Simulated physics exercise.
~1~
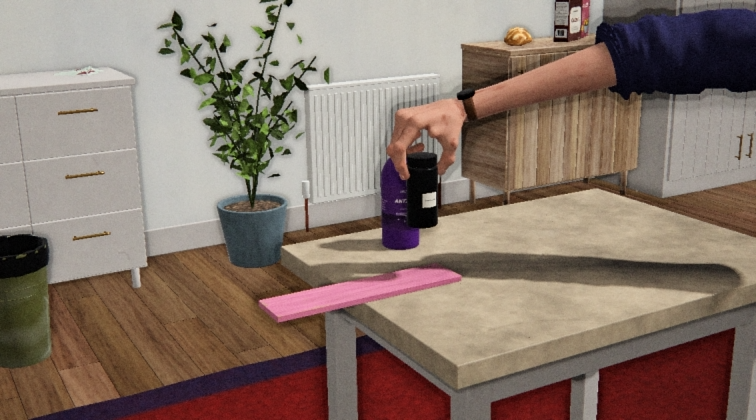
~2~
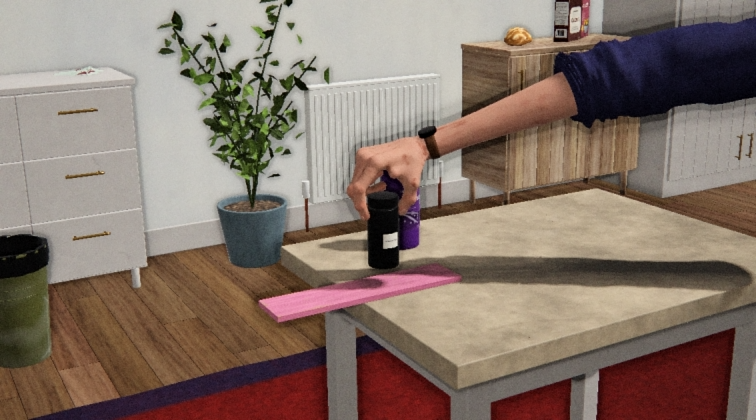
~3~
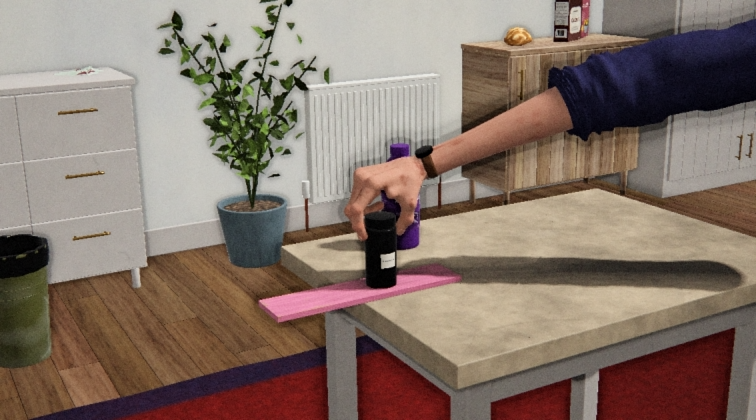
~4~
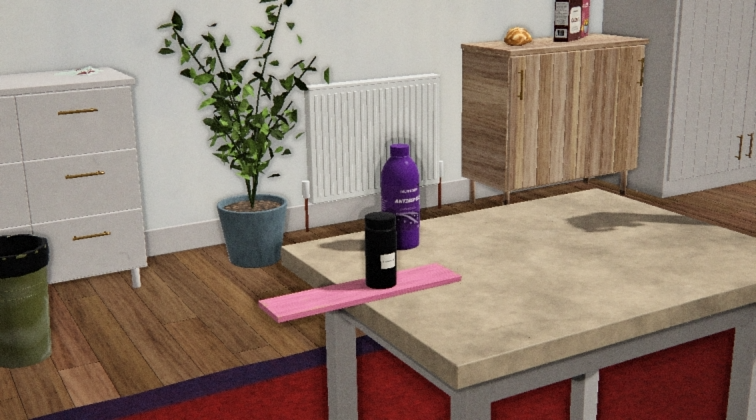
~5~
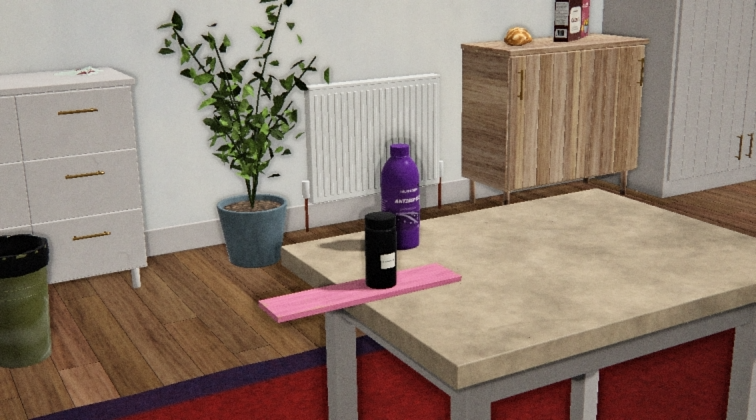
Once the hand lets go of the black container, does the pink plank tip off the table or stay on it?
The pink plank stays on the table, with the black container still standing upright on it.
